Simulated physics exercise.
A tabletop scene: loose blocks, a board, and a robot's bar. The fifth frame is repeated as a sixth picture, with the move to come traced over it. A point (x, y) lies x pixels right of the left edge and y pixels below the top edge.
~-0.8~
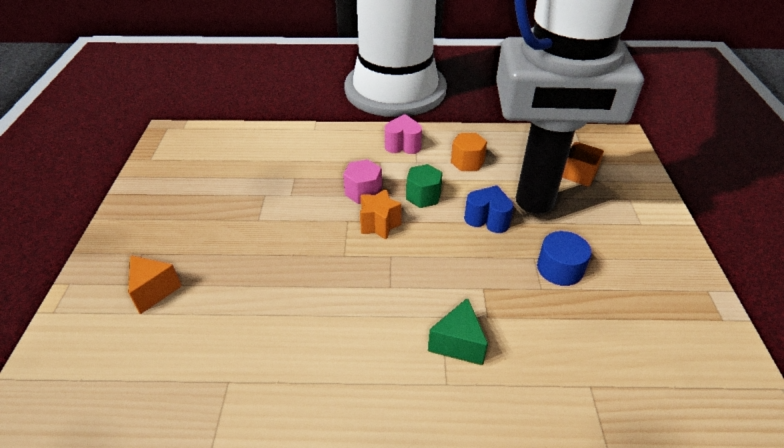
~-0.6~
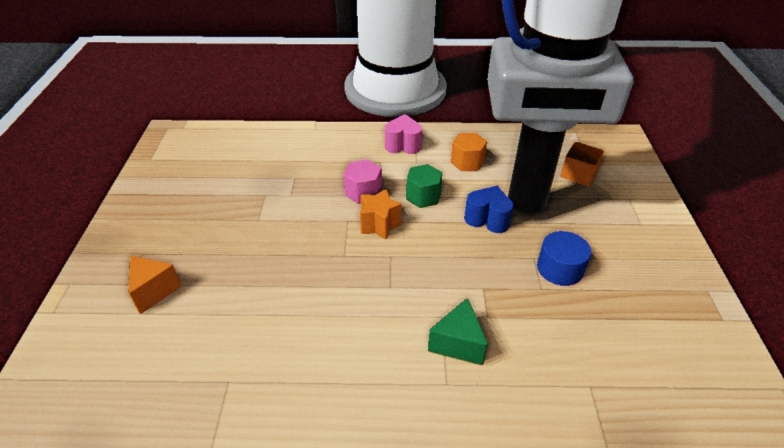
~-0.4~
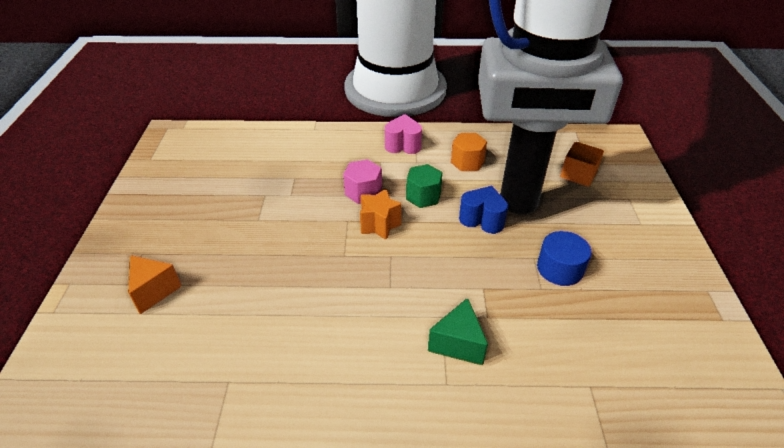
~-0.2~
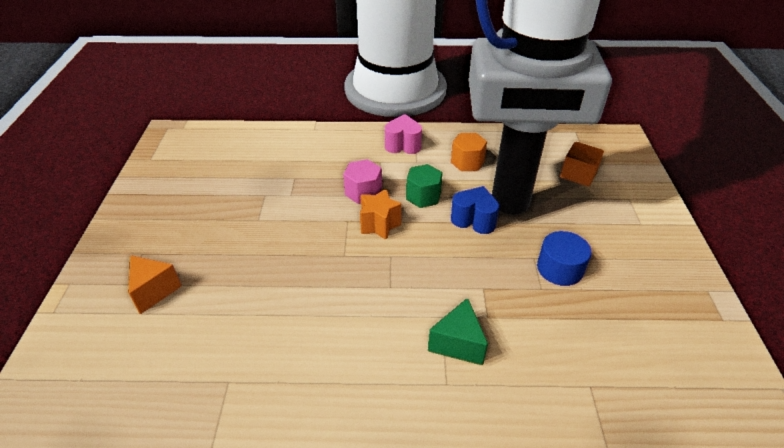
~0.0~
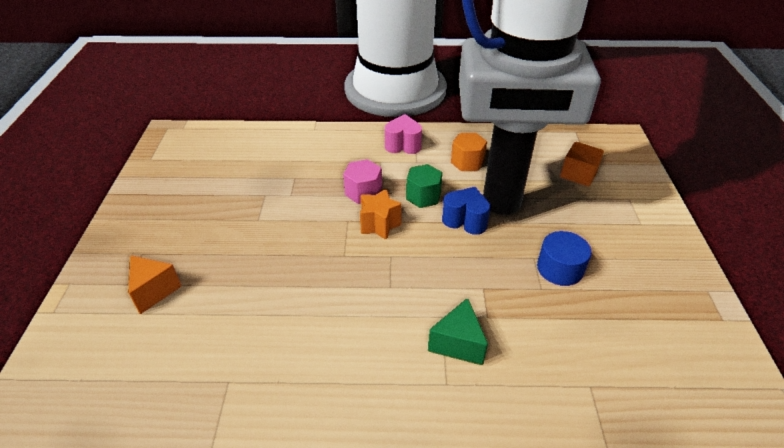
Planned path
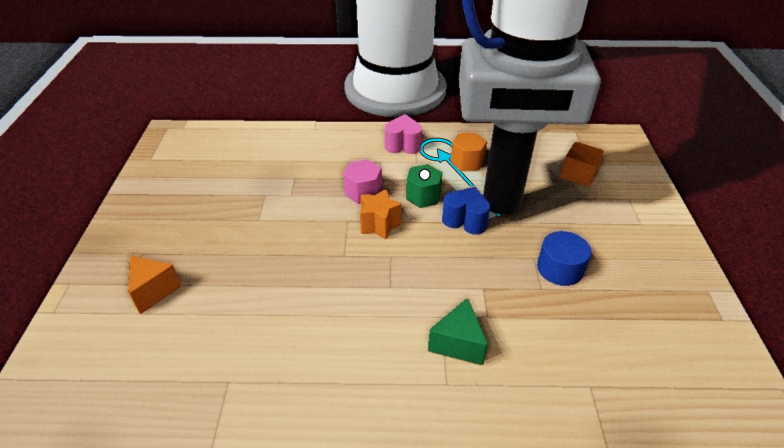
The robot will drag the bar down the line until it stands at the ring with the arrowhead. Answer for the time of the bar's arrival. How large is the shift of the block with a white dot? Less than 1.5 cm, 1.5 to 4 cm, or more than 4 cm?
Short: Under 1.5 cm.
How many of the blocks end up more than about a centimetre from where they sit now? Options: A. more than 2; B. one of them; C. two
Letter B.
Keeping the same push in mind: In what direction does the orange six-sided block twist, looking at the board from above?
It goes round the way clock hands do.
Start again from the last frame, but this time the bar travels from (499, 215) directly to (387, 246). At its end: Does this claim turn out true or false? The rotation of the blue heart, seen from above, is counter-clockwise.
False.
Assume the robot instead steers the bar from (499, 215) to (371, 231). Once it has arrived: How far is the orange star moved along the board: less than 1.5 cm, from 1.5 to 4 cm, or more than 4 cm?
It shifts over 4 cm.
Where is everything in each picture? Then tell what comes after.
In the first picture, bar tip (535, 202); block tops, green six-sided block (425, 175); orange six-sided block (470, 141).
In the second picture, bar (527, 203); blocks unchanged.
In the third picture, bar (518, 203); blocks unchanged.
In the fourth picture, bar (510, 203); blocks unchanged.
In the fifth picture, bar (501, 204); green six-sided block (425, 175); orange six-sided block (470, 141).
Path on the board, from (499, 215) directly to (438, 149); the dot is on the green six-sided block.
What follows on the original path. One third of the way, bar (478, 179); nothing pushed yet.
Two thirds of the way, bar (458, 158); orange six-sided block (466, 129), turned 30° clockwise.
At the end, bar (439, 139); green six-sided block in place; orange six-sided block (465, 119), turned 60° clockwise.
